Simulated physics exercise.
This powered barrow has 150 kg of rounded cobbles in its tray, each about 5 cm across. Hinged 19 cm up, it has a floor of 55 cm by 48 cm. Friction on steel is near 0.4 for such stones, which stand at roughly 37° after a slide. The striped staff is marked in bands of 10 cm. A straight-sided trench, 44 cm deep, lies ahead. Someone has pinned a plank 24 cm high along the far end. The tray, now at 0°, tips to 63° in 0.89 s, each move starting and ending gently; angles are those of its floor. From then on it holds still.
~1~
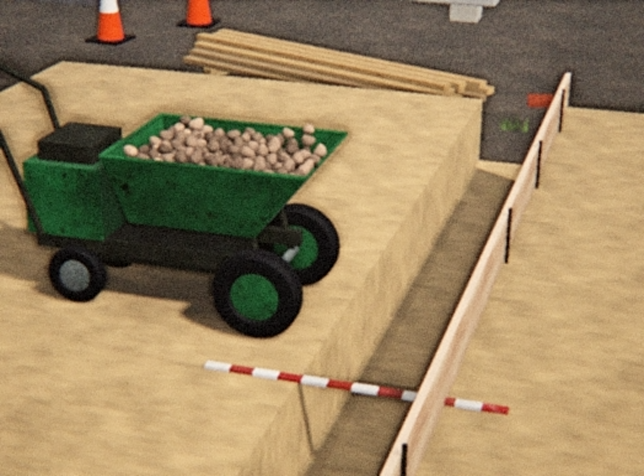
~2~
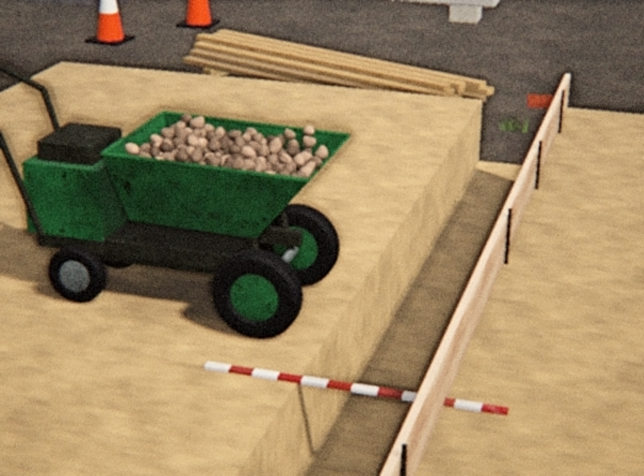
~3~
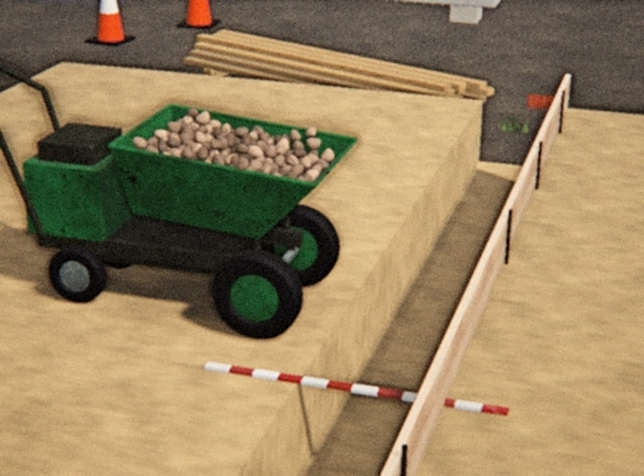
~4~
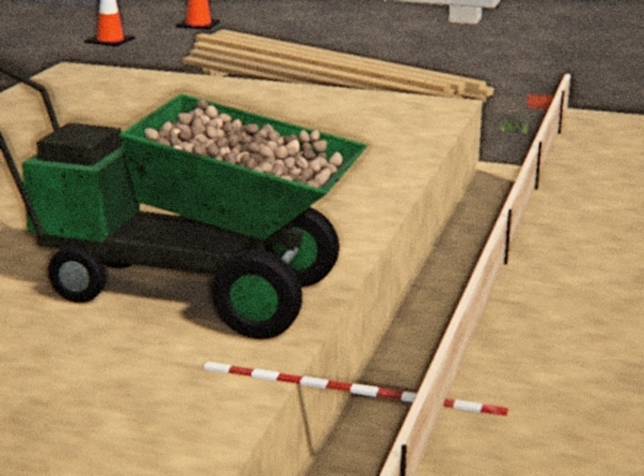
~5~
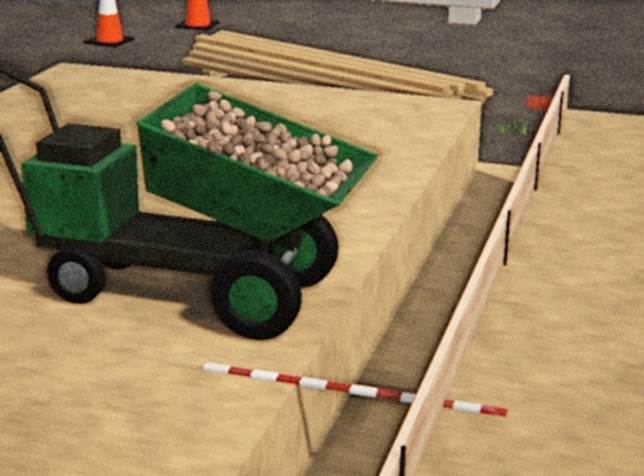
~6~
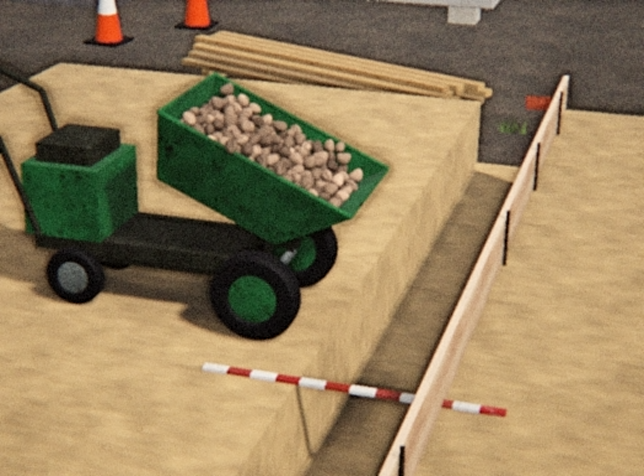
To begin with, a green powered barrow loaded with rounded cobbles stands level on sandy ground, left of a straight trench with a plank along its far side. Its tray then tilts gradually, the rear rising and the front lip dipping toward the right, while the wheels stay still and the stones remain heaped inside.
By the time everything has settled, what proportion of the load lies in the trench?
About 88 percent of the load.
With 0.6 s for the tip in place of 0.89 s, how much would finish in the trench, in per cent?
Roughly 85% would finish there.
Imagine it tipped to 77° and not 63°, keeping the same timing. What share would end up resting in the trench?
Then about 100 per cent.
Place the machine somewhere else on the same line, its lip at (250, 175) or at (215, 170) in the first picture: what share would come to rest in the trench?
From the first spot near 95, from the second near 90 per cent.
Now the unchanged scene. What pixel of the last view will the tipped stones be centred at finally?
Around (421, 407).
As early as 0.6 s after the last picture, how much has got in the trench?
Something like 20 in a hundred.
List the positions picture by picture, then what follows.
In the first picture, the tray is at 0°, its lip at (305, 179); the top of the load is at (218, 135).
In the second picture, lip at (308, 181), floor tilted 1°, highest stones at (213, 132).
In the third picture, lip at (316, 186), floor tilted 5°, highest stones at (194, 126).
In the fourth picture, the tray is at 10°, its lip at (326, 193); the top of the load is at (199, 118).
In the fifth picture, lip at (339, 204), floor tilted 16°, highest stones at (205, 111).
In the sixth picture, the tray is at 24°, its lip at (351, 218); the top of the load is at (223, 105).
Then, 0.3 s after the last picture the floor is at 53°, 100 % in the tray; the foremost stones are at (384, 246).
Then, 0.6 s after the last picture the floor is at 63°, 77 % in the tray, 22 % in the trench, 1 % past the trench; the foremost stones are at (466, 286).
Then, 1.0 s after the last picture the floor is at 63°, 41 % in the tray, 54 % in the trench, 5 % past the trench; the foremost stones are at (579, 343).
Then, 2.9 s after the last picture the floor is at 63°, 8 % in the tray, 88 % in the trench, 5 % past the trench; the foremost stones are at (644, 367).
